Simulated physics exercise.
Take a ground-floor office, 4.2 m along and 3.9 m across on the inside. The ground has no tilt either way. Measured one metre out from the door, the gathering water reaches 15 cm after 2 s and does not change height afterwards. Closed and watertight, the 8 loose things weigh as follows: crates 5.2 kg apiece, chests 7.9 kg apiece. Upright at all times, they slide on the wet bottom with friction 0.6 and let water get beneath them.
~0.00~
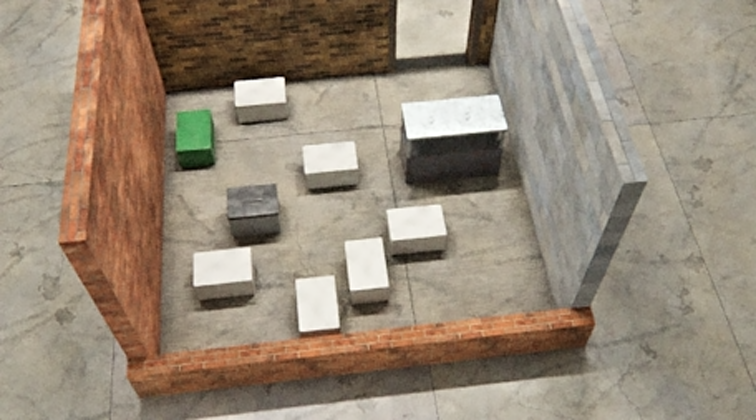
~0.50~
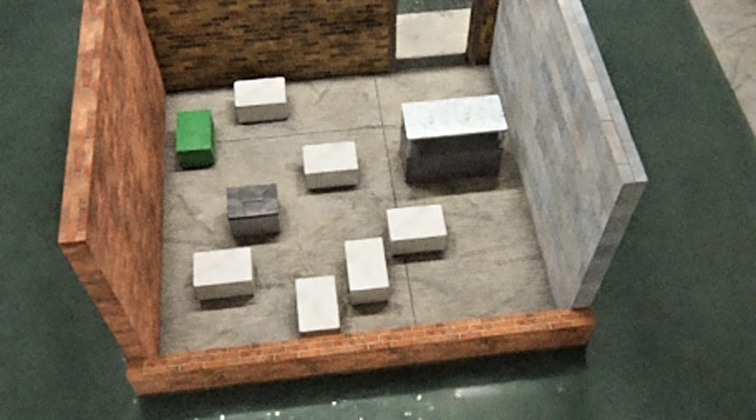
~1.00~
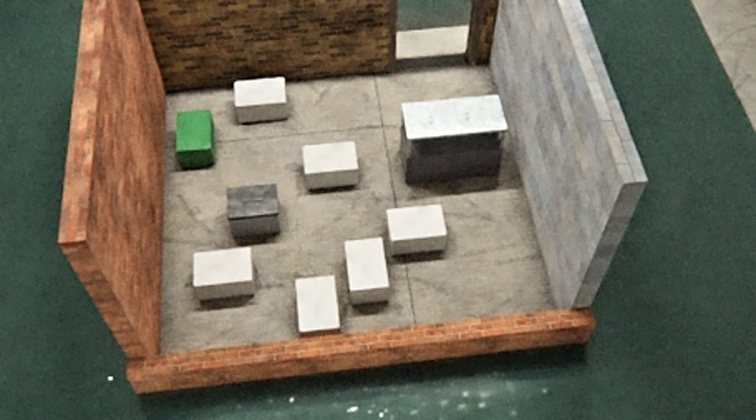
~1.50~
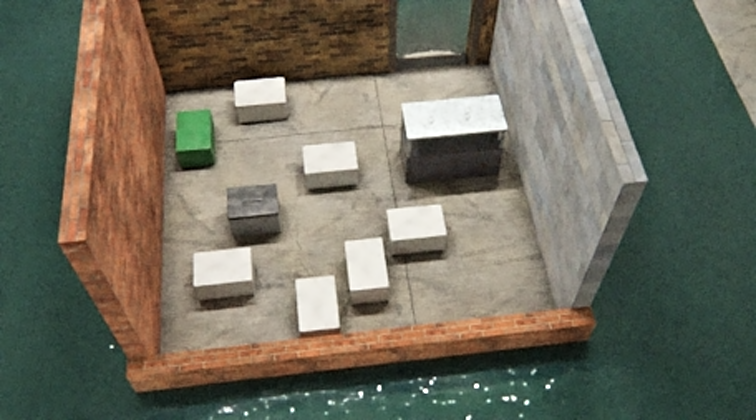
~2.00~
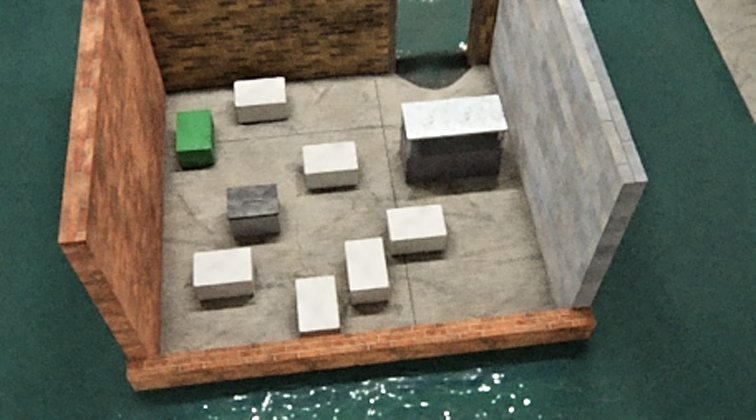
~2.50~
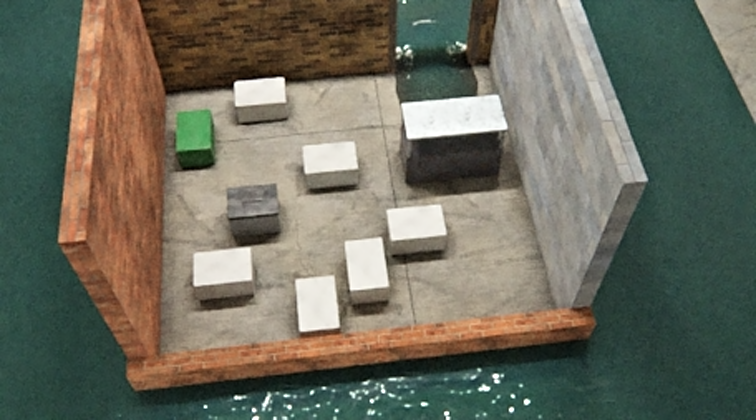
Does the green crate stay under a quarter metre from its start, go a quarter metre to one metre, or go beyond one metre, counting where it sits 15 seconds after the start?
A quarter metre to one metre.
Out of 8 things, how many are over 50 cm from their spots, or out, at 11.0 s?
3.
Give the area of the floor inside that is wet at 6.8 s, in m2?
About 12.0 m2.
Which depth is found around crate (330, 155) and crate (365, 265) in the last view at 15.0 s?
About 5 and 5 cm.
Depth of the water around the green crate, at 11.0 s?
Around 6 cm.
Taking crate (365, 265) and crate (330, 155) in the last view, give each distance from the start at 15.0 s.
The first is 120 cm from its start, the second 140 cm.
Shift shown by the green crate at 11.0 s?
Roughly 60 centimetres by that point.
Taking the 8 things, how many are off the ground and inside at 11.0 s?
8.
After 3.5 s the green crate is near (193, 130), 0.0 m from its start, aground; 0 afloat.
After 6.8 s the green crate is near (191, 130), 0.0 m from its start, aground; 0 afloat.
After 11.0 s the green crate is near (198, 89), 0.6 m from its start, afloat; 8 afloat.
After 15.0 s the green crate is near (217, 95), 0.6 m from its start, afloat; 8 afloat.
